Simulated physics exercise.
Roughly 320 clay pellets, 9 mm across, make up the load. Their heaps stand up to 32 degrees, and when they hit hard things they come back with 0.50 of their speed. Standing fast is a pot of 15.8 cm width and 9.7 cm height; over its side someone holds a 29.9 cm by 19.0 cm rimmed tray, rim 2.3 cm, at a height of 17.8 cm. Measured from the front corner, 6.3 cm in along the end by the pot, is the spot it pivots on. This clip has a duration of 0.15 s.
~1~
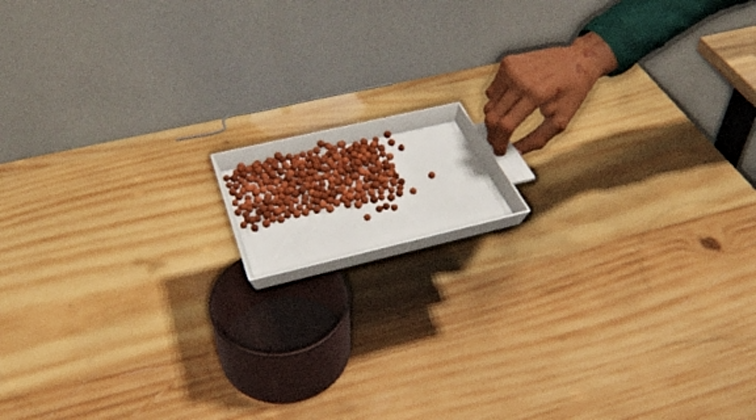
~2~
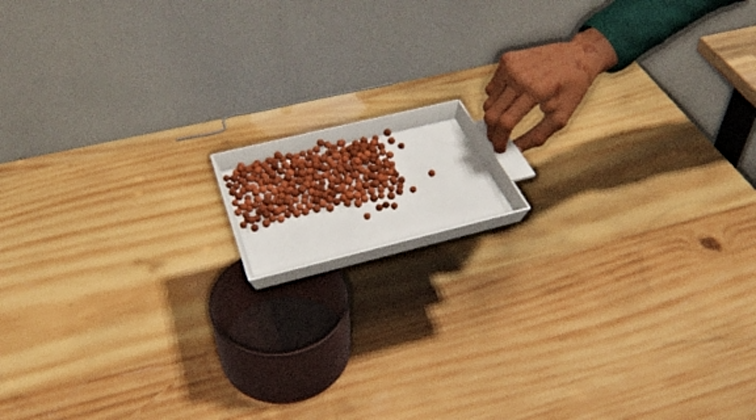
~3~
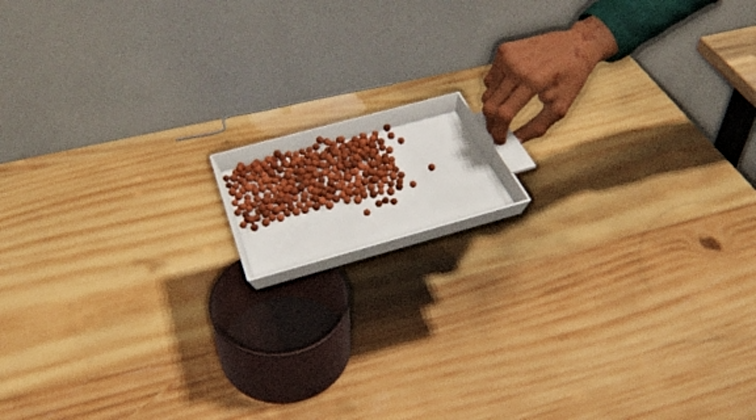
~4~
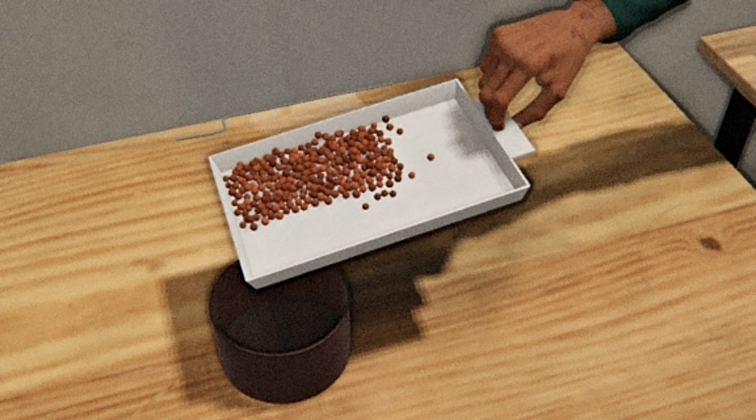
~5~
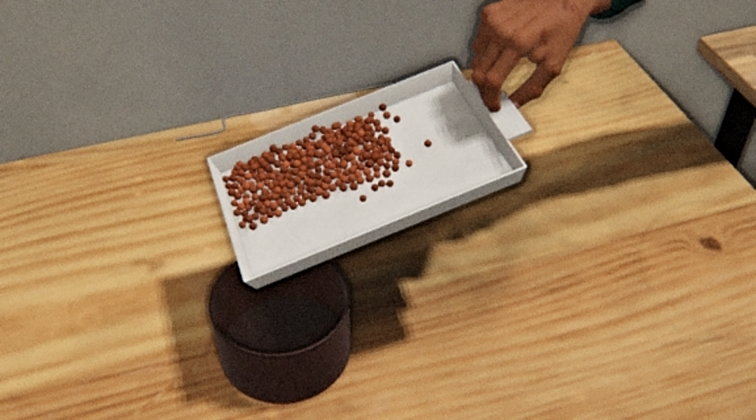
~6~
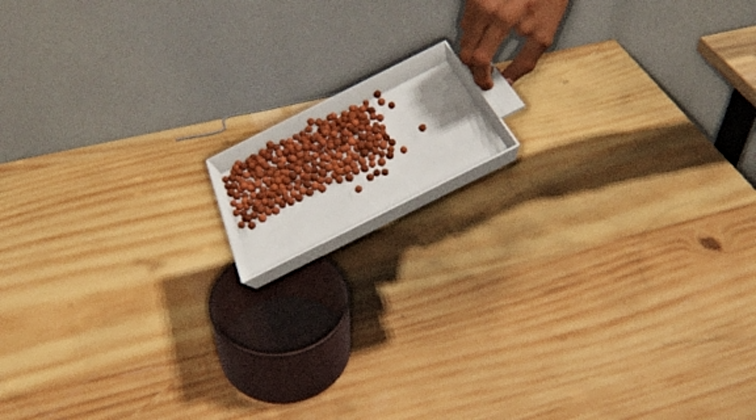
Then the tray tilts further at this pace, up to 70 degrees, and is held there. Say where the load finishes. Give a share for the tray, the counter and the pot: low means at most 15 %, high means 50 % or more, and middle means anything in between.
Shares: Tray middle, counter high, pot low.
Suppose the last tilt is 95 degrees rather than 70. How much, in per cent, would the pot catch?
In that case it comes to about 5 in a hundred.
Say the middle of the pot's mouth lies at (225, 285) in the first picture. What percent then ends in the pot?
Roughly 30 percent would end up there.
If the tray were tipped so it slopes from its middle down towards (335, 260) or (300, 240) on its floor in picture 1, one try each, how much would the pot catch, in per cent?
Estimate: Some 20 % and some 10 % respectively.
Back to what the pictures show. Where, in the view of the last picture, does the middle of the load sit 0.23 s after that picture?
The middle of the load should be near (246, 154) then.
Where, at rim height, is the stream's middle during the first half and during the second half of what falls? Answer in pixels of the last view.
(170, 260) first, (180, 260) later, roughly.
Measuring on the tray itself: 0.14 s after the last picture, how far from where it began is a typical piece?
Displacement on the tray: Roughly 1 cm.
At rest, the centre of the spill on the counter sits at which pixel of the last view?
(136, 319), roughly.
Then, 0.14 s after the last picture, tilt 47 degrees; the tray holds 100 %, the pot 0 %.
Then, 0.23 s after the last picture, tilt 64 degrees; the tray holds 100 %, the pot 0 %.
Then, 0.46 s after the last picture, tilt 70 degrees; the tray holds 50 %, the pot 0 %.
In the end, tray 40 %, counter 60 %, pot 0 %.
